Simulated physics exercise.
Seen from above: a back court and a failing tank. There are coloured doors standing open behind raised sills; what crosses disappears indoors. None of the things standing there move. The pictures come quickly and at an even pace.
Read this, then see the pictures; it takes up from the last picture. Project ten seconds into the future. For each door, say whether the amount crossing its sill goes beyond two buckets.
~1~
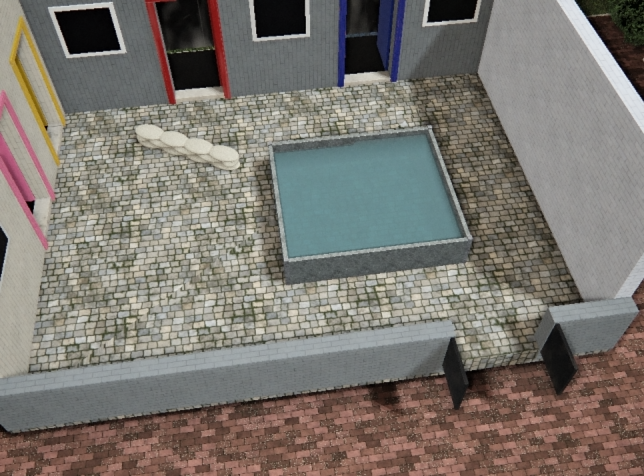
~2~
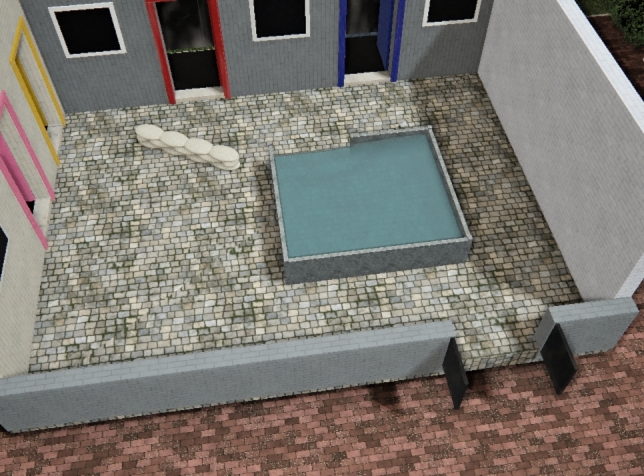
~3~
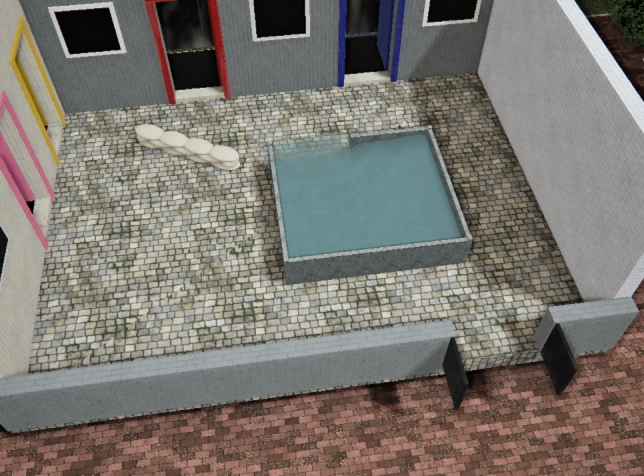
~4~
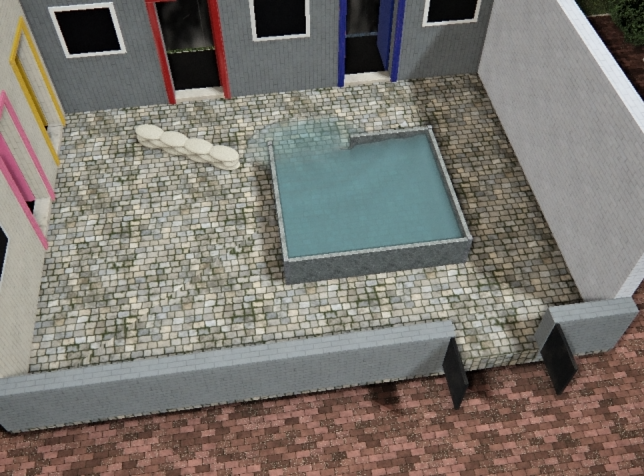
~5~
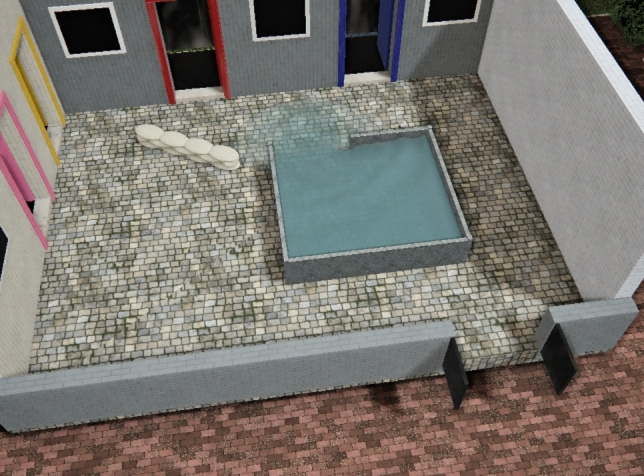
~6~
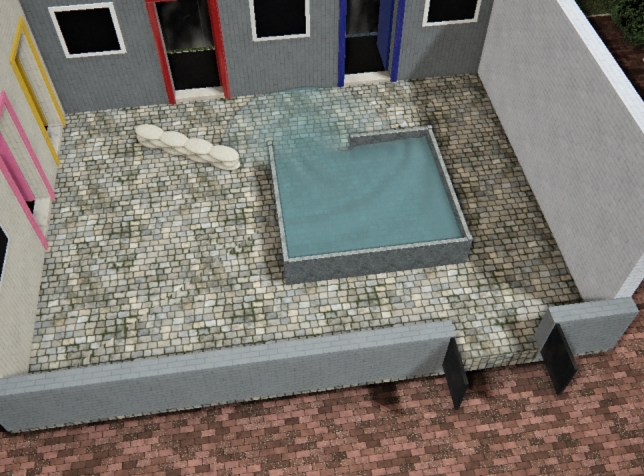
Door by door: Yellow door - beyond two buckets, red door - beyond two buckets, pink door - two buckets at most, blue door - beyond two buckets.
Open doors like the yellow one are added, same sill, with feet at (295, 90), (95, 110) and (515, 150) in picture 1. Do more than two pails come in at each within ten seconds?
Taking the new doors in the order given: The first tops it, the second tops it, the third comes up short.
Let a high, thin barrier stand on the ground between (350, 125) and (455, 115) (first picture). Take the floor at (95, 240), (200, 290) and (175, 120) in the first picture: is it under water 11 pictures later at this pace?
Taking the points in order, they are high and dry, high and dry and inundated.
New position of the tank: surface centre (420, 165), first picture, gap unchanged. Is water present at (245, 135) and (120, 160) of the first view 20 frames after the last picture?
In turn: Flooded, clear.
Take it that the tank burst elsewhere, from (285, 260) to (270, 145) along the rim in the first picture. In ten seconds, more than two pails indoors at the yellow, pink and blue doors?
Log - yellow breaks the threshold; pink breaks the threshold; blue comes in lower.
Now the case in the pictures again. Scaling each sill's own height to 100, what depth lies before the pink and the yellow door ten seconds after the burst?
Approx. 40 % followed by 120 %.
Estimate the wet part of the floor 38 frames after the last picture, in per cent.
I'd estimate some 65 per cent.
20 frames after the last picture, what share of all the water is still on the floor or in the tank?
Estimate: 96 per cent.
A moment on, water covers 15 % of the floor; the yellow door not reached, the red door wet at the sill, nothing in, the pink door not reached, the blue door under two buckets in.
Next, water covers 20 % of the floor; the yellow door not reached, the red door under two buckets in, the pink door not reached, the blue door under two buckets in.
Then, water covers 35 % of the floor; the yellow door over two buckets in, the red door over two buckets in, the pink door wet at the sill, nothing in, the blue door over two buckets in.
Later, water covers 65 % of the floor; the yellow door far over two buckets in, the red door over two buckets in, the pink door wet at the sill, nothing in, the blue door over two buckets in.
In the end, water covers 90 % of the floor; the yellow door far over two buckets in, the red door over two buckets in, the pink door wet at the sill, nothing in, the blue door over two buckets in.
